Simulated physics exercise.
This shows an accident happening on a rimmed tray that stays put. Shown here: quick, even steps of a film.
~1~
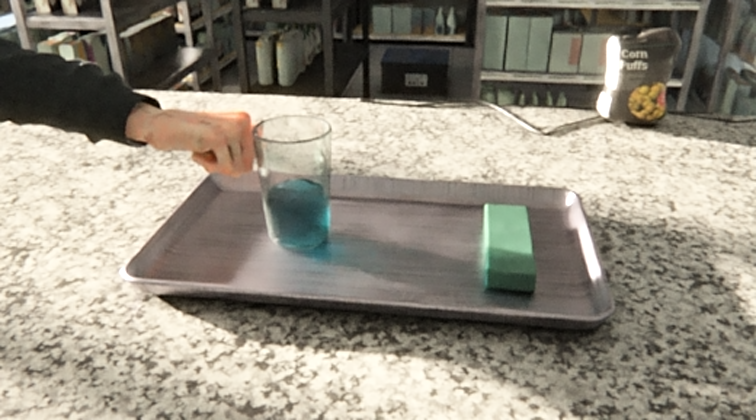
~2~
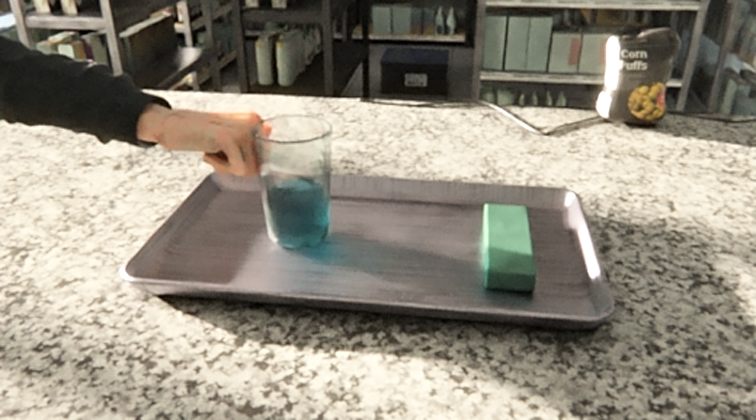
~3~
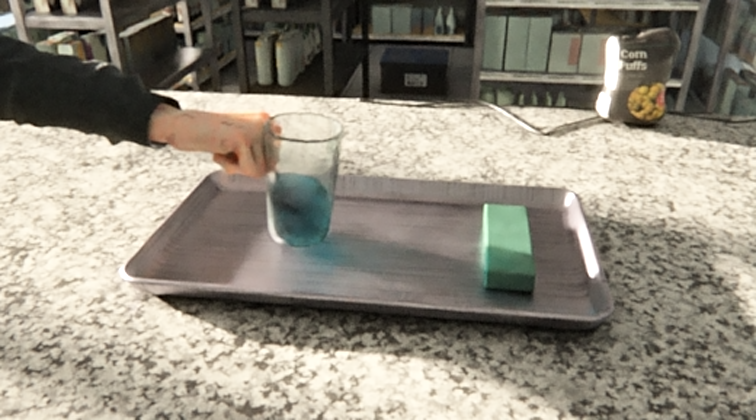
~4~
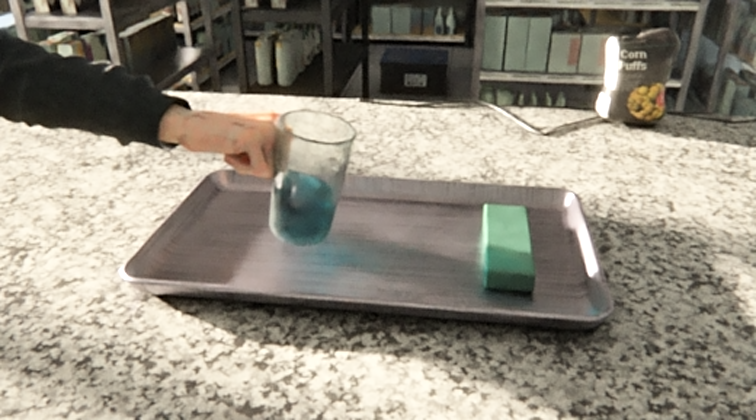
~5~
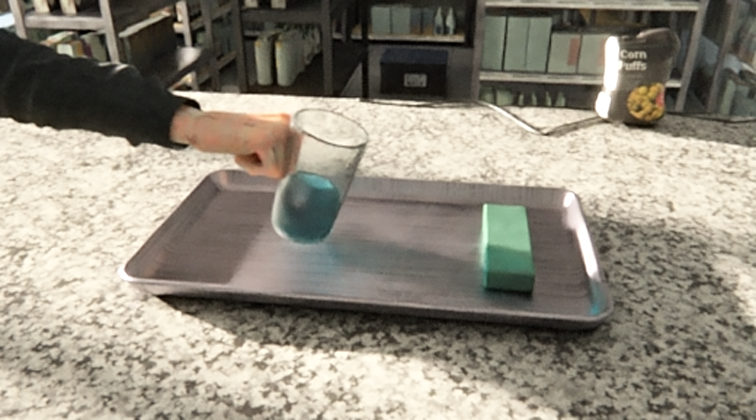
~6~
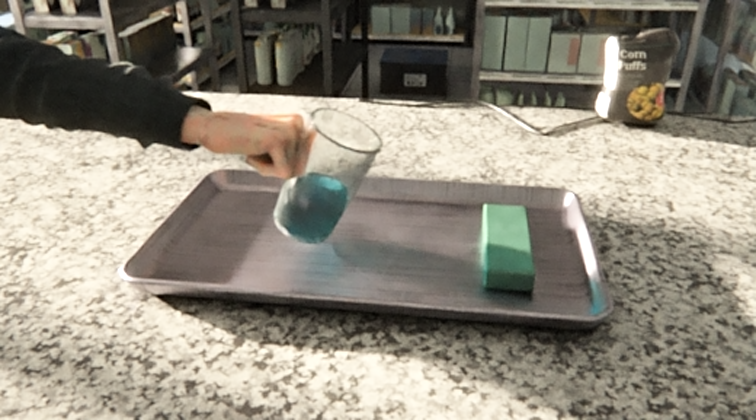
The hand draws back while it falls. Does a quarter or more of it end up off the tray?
I expect the tray to contain three quarters or more.
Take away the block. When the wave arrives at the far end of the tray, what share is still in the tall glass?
60 %, roughly.
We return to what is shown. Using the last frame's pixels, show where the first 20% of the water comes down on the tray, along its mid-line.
Roughly at pixel (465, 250) in the last picture.
A moment on, the tall glass is falling and 100 per cent is in the glass, 0 on the tray and 0 above or beyond its rim.
Next, the tall glass lies on its side and 95 per cent is in the glass, 3 on the tray and 2 above or beyond its rim.
Then the tall glass lies on its side and 51 per cent is in the glass, 40 on the tray and 10 above or beyond its rim.
Later the tall glass lies on its side and 25 per cent is in the glass, 65 on the tray and 10 above or beyond its rim.
In the end 92 per cent is held by tray and glass, 8 is off the tray.
